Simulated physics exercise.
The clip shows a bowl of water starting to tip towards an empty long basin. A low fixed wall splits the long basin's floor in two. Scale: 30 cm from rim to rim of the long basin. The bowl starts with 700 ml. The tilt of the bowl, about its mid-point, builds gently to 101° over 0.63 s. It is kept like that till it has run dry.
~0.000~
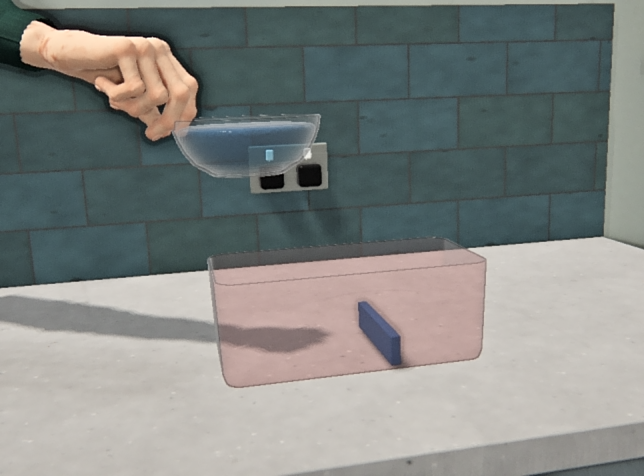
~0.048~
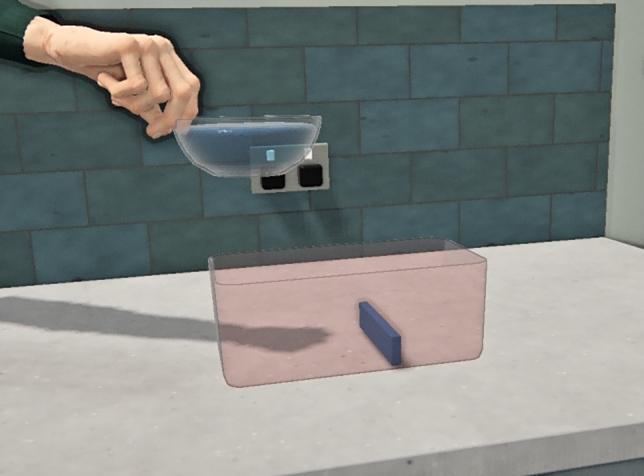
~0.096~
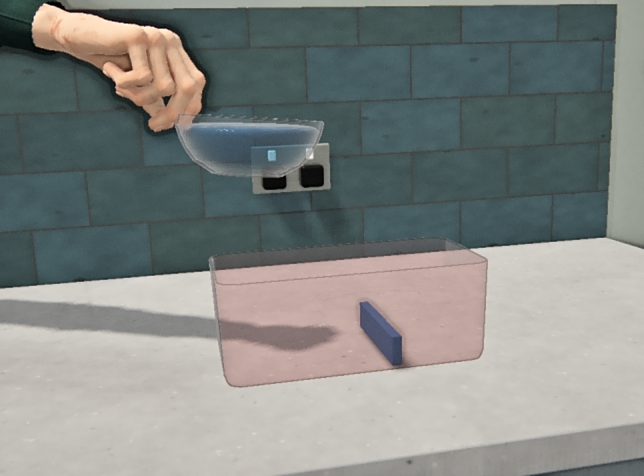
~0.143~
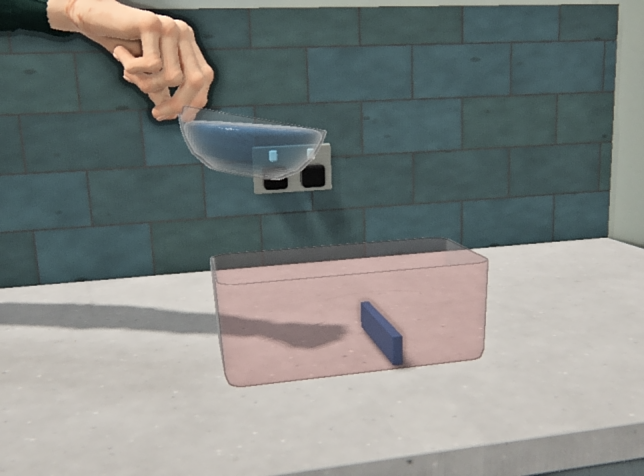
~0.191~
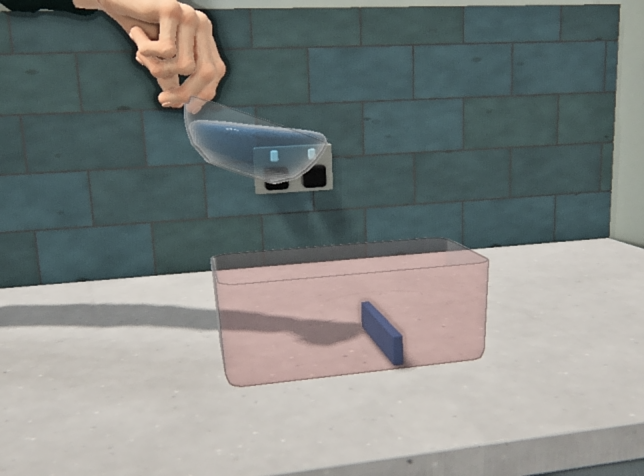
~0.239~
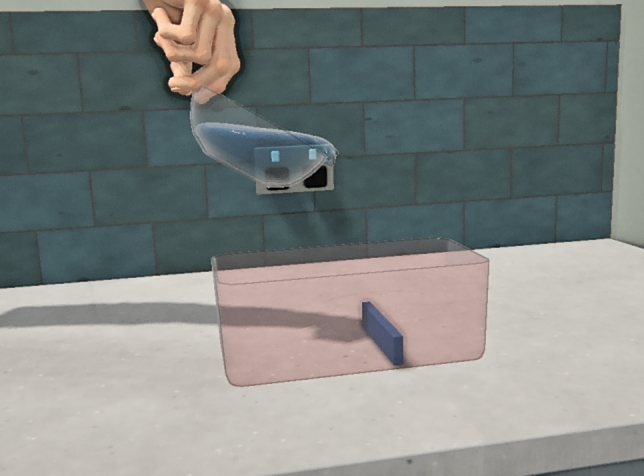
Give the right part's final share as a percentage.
About 34 per cent.
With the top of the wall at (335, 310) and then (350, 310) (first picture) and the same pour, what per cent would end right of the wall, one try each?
First 80, then 60 per cent.
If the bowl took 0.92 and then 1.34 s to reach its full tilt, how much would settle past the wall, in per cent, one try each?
In turn about 45 and 55 per cent.
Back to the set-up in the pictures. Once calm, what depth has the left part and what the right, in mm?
Left about 16 mm, right about 16 mm.
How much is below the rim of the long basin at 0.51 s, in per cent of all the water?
About 60 per cent.
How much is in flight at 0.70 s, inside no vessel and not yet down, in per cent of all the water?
About 10 per cent.
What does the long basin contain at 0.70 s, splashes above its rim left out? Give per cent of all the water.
About 90 per cent.
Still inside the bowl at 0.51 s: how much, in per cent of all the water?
About 7 per cent.
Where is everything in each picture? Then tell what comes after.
In the first picture, it leans 0°; its right rim is at (317, 117); the water meets the walls at (176, 130) and (313, 124); the long basin's rim runs from (211, 271) to (464, 250); the wall's top is at (378, 319).
In the second picture, it leans 1°; its right rim is at (319, 119); the water meets the walls at (176, 129) and (314, 125).
In the third picture, it leans 6°; its right rim is at (321, 124); the water meets the walls at (179, 127) and (316, 128).
In the fourth picture, it leans 12°; its right rim is at (323, 133); the water meets the walls at (184, 123) and (320, 131).
In the fifth picture, it leans 21°; its right rim is at (325, 144); the water meets the walls at (189, 123) and (324, 138); 2 per cent is over the edge.
In the sixth picture, it leans 32°; its right rim is at (323, 158); the water meets the walls at (195, 126) and (309, 143); 9 per cent is over the edge.
Then, 0.51 s in, the tilt is 92° and 7 per cent is still to pour, 30 is left of the wall and 29 right of it.
Then, 0.70 s in, the tilt is 101° and 0 per cent is still to pour, 60 is left of the wall and 31 right of it.
Then, 0.91 s in, the tilt is 101° and 0 per cent is still to pour, 63 is left of the wall and 33 right of it.
Then, 1.13 s in, the tilt is 101° and 0 per cent is still to pour, 63 is left of the wall and 33 right of it.
Finally, 63 per cent lies left of the wall, 34 right of it and 4 outside.
